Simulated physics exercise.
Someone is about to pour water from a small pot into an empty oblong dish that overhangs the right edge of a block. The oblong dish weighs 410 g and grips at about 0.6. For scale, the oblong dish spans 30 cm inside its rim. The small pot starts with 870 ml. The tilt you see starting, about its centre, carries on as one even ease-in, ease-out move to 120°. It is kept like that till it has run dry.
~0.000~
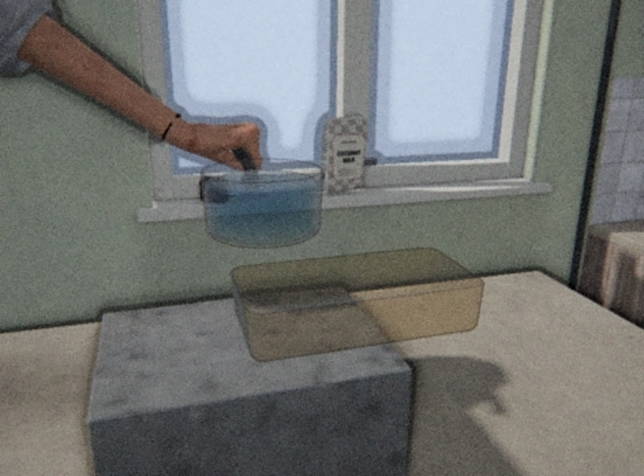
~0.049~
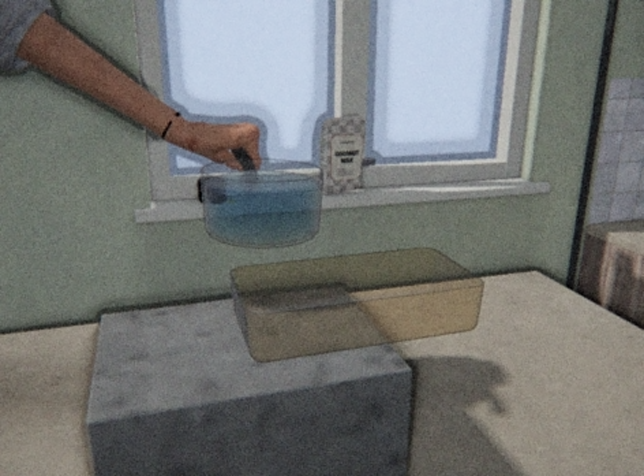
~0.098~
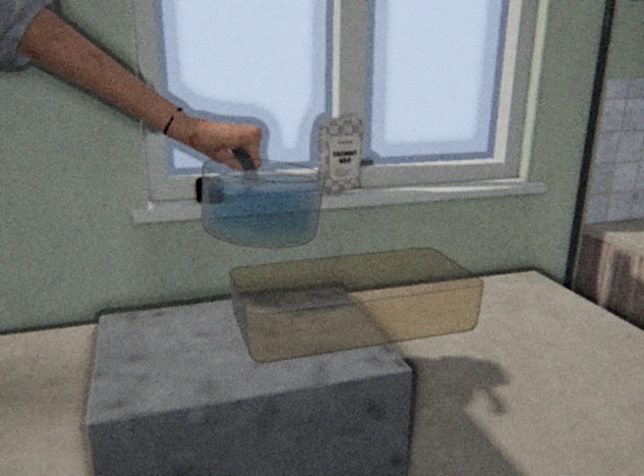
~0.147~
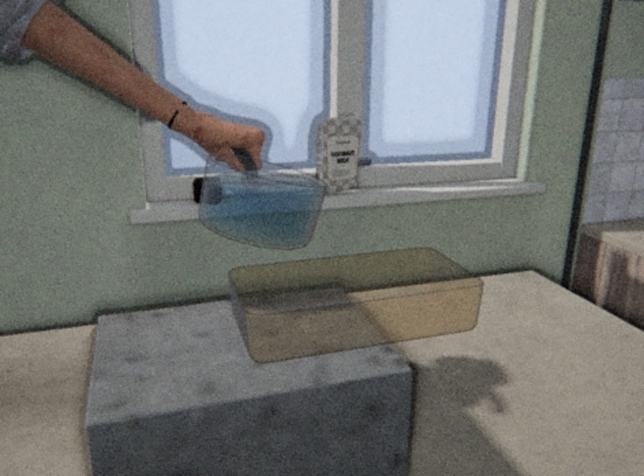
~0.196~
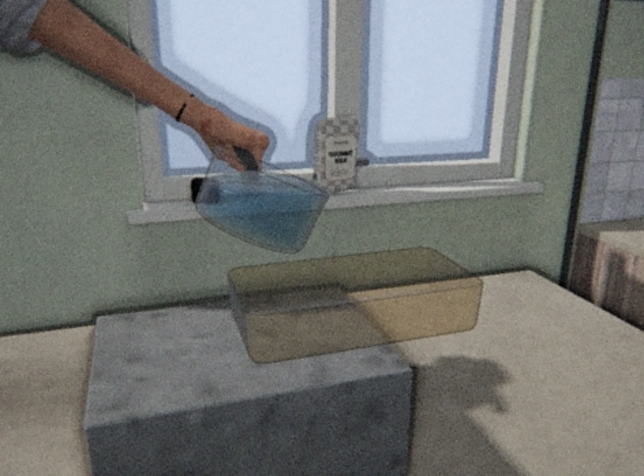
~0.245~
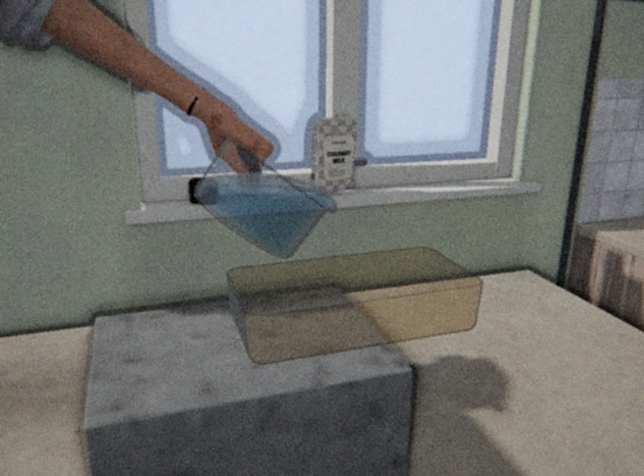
In the video, a hand holds a small clear pot of blue water above an empty, translucent yellowish oblong dish resting on a gray block near a window, then tilts the pot steadily to the right, bringing water to its rim.
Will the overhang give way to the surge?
The oblong dish keeps its place.
Then, 0.52 s in, the tilt is 108° and 17 per cent is still to pour; the oblong dish lies level with 55 per cent in it.
Then, 0.72 s in, the tilt is 120° and 1 per cent is still to pour; the oblong dish lies level with 77 per cent in it.
Then, 0.92 s in, the tilt is 120° and 0 per cent is still to pour; the oblong dish lies level with 94 per cent in it.
Then, 1.15 s in, the tilt is 120° and 0 per cent is still to pour; the oblong dish lies level with 94 per cent in it.
Finally, the oblong dish lies level with 94 per cent in it.
